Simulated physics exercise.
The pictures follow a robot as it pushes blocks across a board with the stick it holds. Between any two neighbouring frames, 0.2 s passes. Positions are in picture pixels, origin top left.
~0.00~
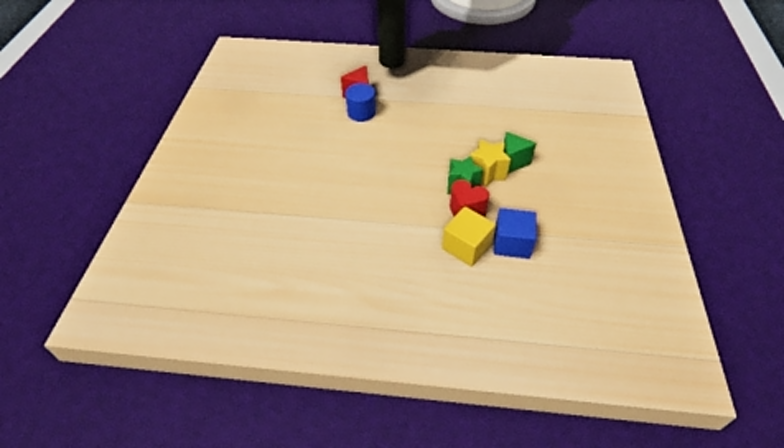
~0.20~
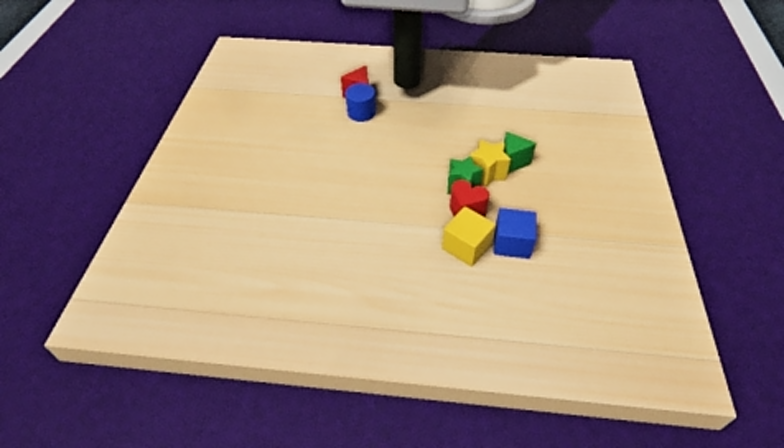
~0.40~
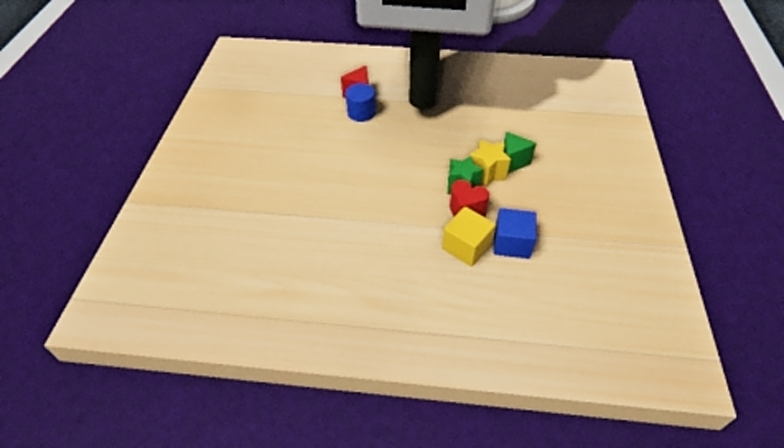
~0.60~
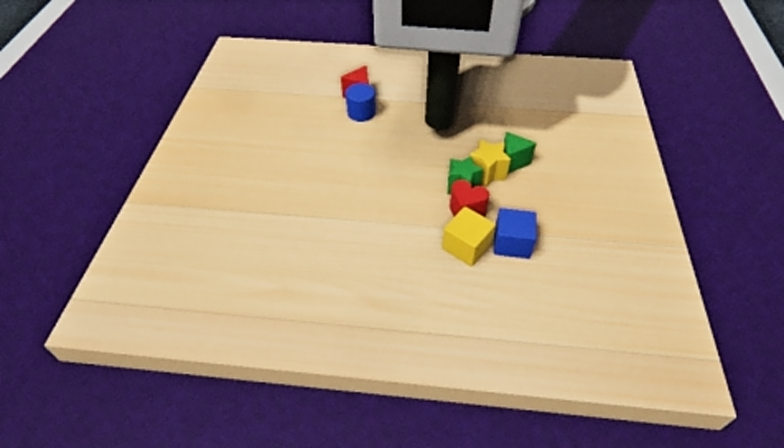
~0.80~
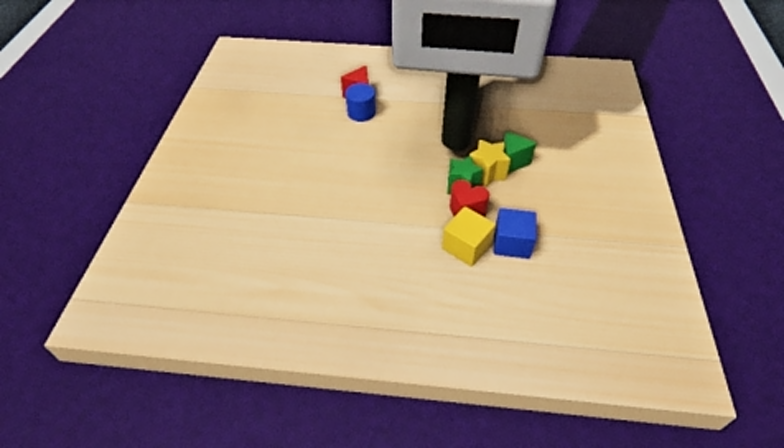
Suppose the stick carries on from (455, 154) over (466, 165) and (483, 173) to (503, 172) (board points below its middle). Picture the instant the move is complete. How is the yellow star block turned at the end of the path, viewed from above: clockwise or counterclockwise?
Prediction: Clockwise.
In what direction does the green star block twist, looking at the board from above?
Clockwise from above.
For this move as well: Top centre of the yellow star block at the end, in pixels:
Roughly at (530, 167).
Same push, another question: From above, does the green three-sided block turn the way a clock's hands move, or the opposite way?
In a top view, it turns counterclockwise.
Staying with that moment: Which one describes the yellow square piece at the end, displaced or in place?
It holds its position.
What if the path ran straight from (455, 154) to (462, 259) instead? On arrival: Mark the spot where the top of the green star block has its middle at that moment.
By then it is at (472, 266).
The first path, step by step. Halfway along, stick (476, 157); green star block (467, 170), turned 20° clockwise; red heart (467, 194); yellow star block (504, 160); green three-sided block (526, 145), turned 35° anticlockwise.
At the end, stick (505, 159); green star block (469, 170), turned 30° clockwise; red heart (466, 194); yellow square piece in place; yellow star block (530, 167), turned 20° clockwise; green three-sided block (538, 146), turned 55° anticlockwise.
